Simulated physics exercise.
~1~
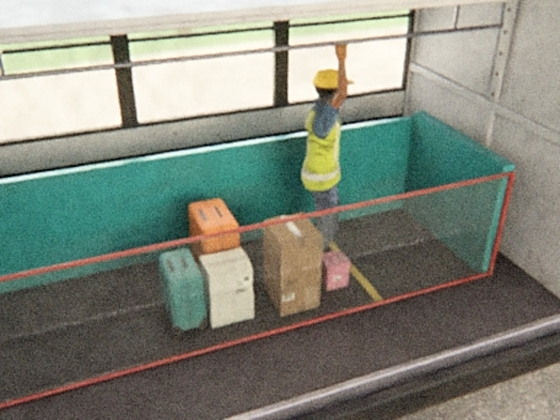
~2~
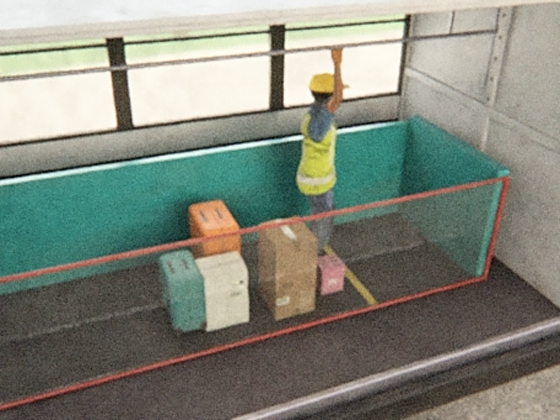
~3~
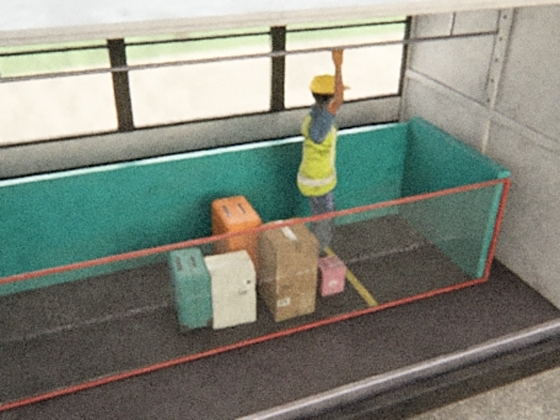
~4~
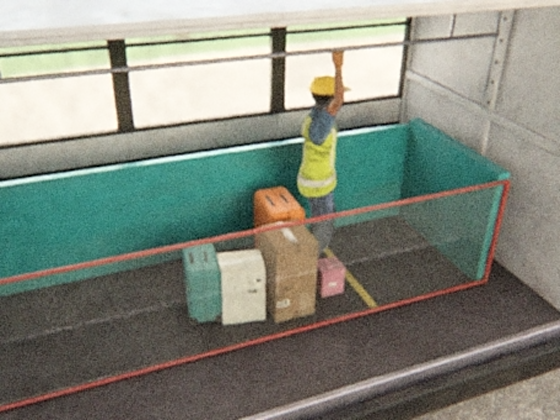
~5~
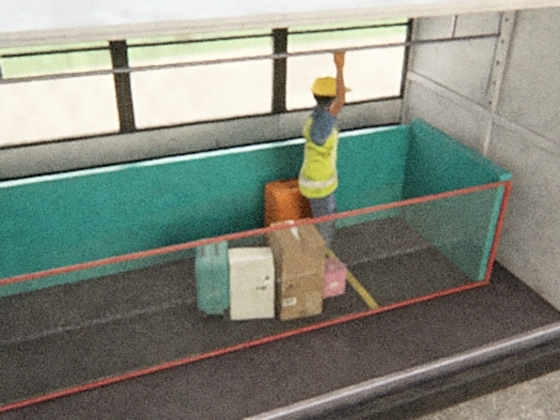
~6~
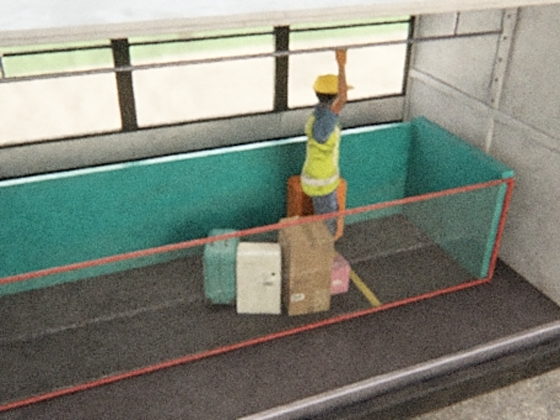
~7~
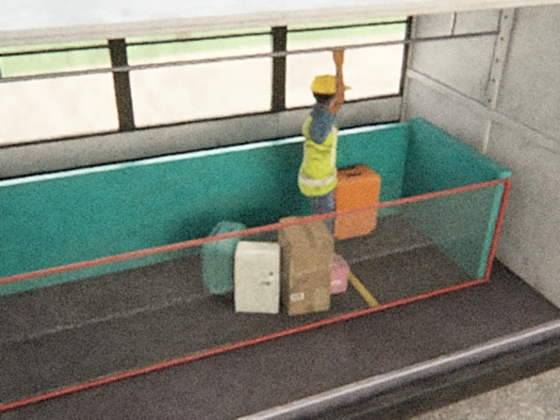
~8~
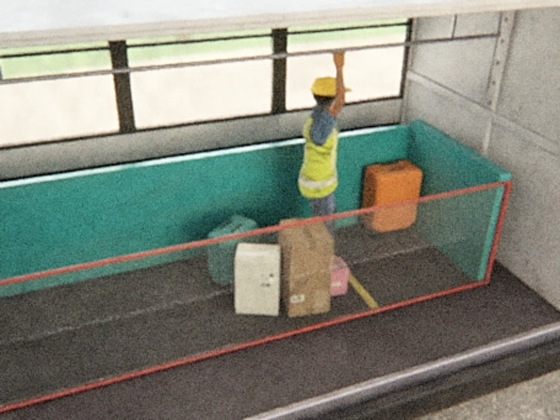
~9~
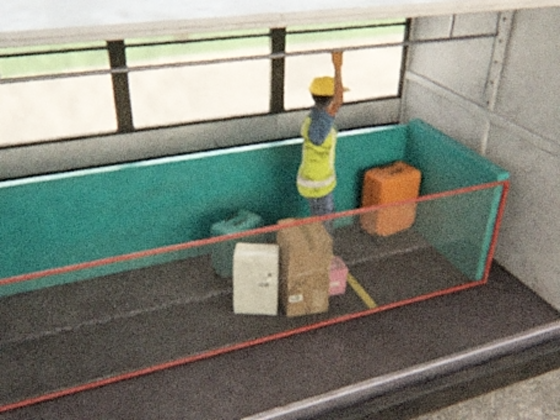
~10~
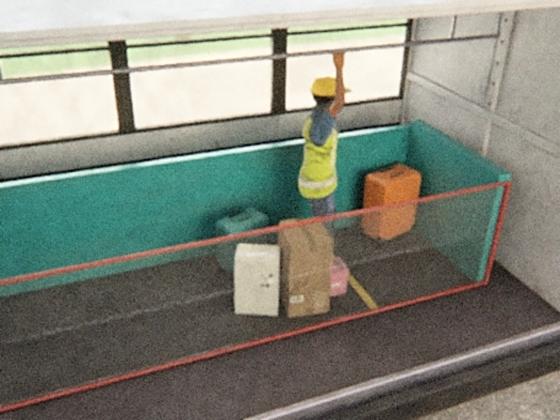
An orange case starts sliding right along the floor of a teal-walled bay, where a passenger in a yellow vest and cap grips the overhead rail and stays put. The smaller teal case and the white pack soon drift right too, closing up beside the tall brown bag, which shifts only slightly. The orange case passes behind the passenger and emerges on the other side, while the teal case edges back behind the white pack. Finally the orange case stands upright past the yellow line near the right end, and the others rest short of it, with the pink tub unmoved.
